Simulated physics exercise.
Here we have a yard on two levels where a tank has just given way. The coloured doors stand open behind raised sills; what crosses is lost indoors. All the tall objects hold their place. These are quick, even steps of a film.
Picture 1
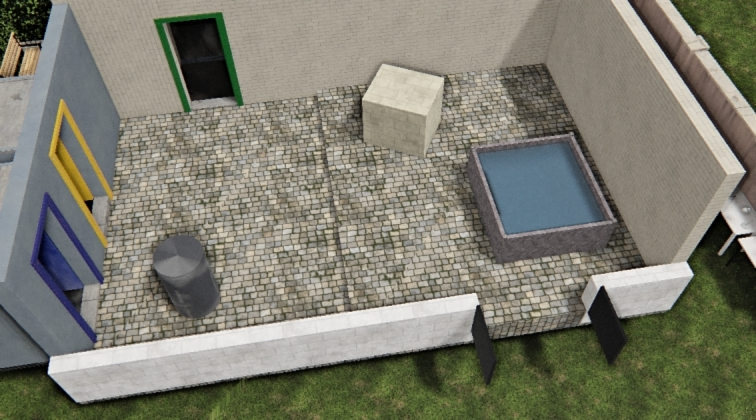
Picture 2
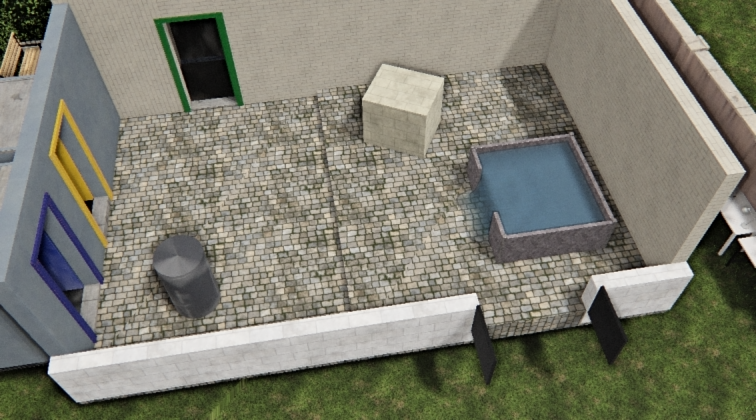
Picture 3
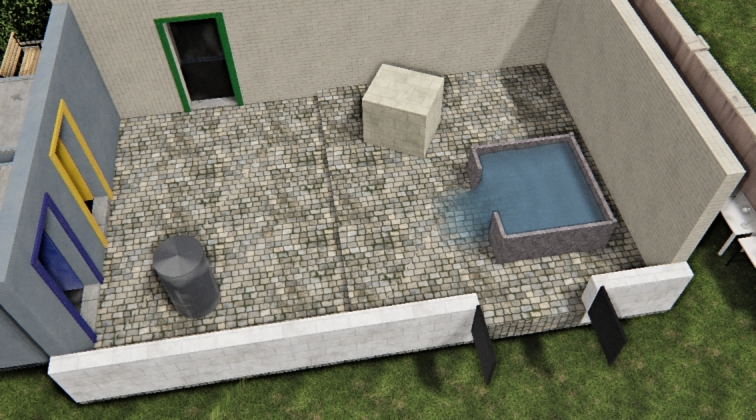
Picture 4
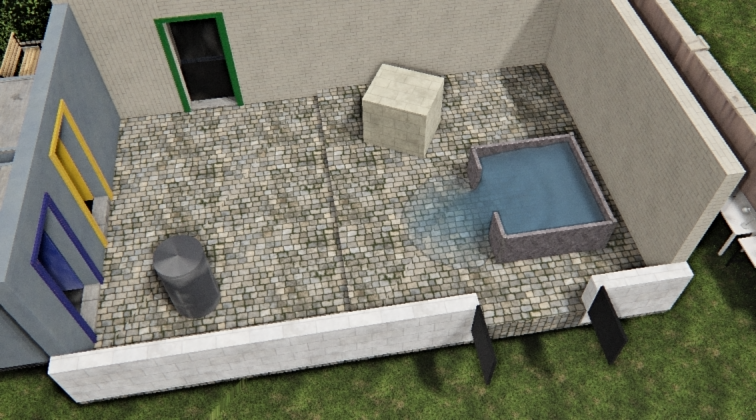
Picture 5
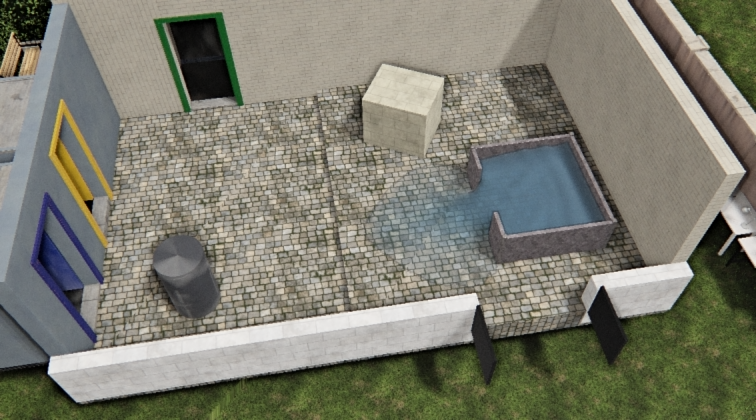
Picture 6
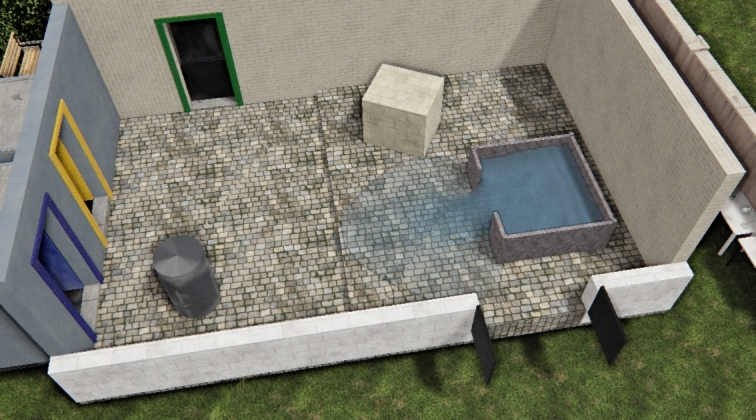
Water pours from a gap in the tank's left side and spreads left across the paving.
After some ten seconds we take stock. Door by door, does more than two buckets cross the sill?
One by one: The yellow door stays under that; the blue door takes more than that; the green door takes more than that.
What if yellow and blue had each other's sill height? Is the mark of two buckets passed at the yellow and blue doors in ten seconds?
Yellow goes over, blue takes less.
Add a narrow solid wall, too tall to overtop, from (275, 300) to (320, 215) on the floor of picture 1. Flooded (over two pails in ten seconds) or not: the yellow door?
Then: Yellow takes less.
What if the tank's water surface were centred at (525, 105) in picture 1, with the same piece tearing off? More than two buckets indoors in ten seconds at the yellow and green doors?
One by one: The yellow door is under; the green door holds.
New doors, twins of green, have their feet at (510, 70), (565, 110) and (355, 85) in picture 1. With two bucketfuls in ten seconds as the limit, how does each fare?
As listed: Is under, lets less in, lets less in.
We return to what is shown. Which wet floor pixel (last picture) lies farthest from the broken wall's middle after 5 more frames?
I would point to (218, 273).
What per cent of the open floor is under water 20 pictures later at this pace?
Near 65 in a hundred.
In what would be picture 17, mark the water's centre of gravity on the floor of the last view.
At about (437, 223).
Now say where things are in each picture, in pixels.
The first frame shows the open tank at (539, 186) is whole and still.
In the second frame, water pours out at (486, 209) and has run to (480, 240).
In the third frame, water pours out at (486, 209) and has run to (438, 201).
In the fourth frame, water pours out at (486, 209) and has run to (407, 220).
In the fifth frame, water pours out at (486, 208) and has run to (371, 225).
In the sixth frame, the front is at (339, 238), out from the gap at (486, 208).
A moment on, water covers 30 % of the floor; the yellow door not reached, the blue door not reached, the green door not reached.
Next, water covers 45 % of the floor; the yellow door not reached, the blue door not reached, the green door not reached.
Then, water covers 65 % of the floor; the yellow door wet at the sill, nothing in, the blue door under two buckets in, the green door wet at the sill, nothing in.
Later, water covers 65 % of the floor; the yellow door wet at the sill, nothing in, the blue door over two buckets in, the green door under two buckets in.
In the end, water covers 65 % of the floor; the yellow door wet at the sill, nothing in, the blue door over two buckets in, the green door over two buckets in.
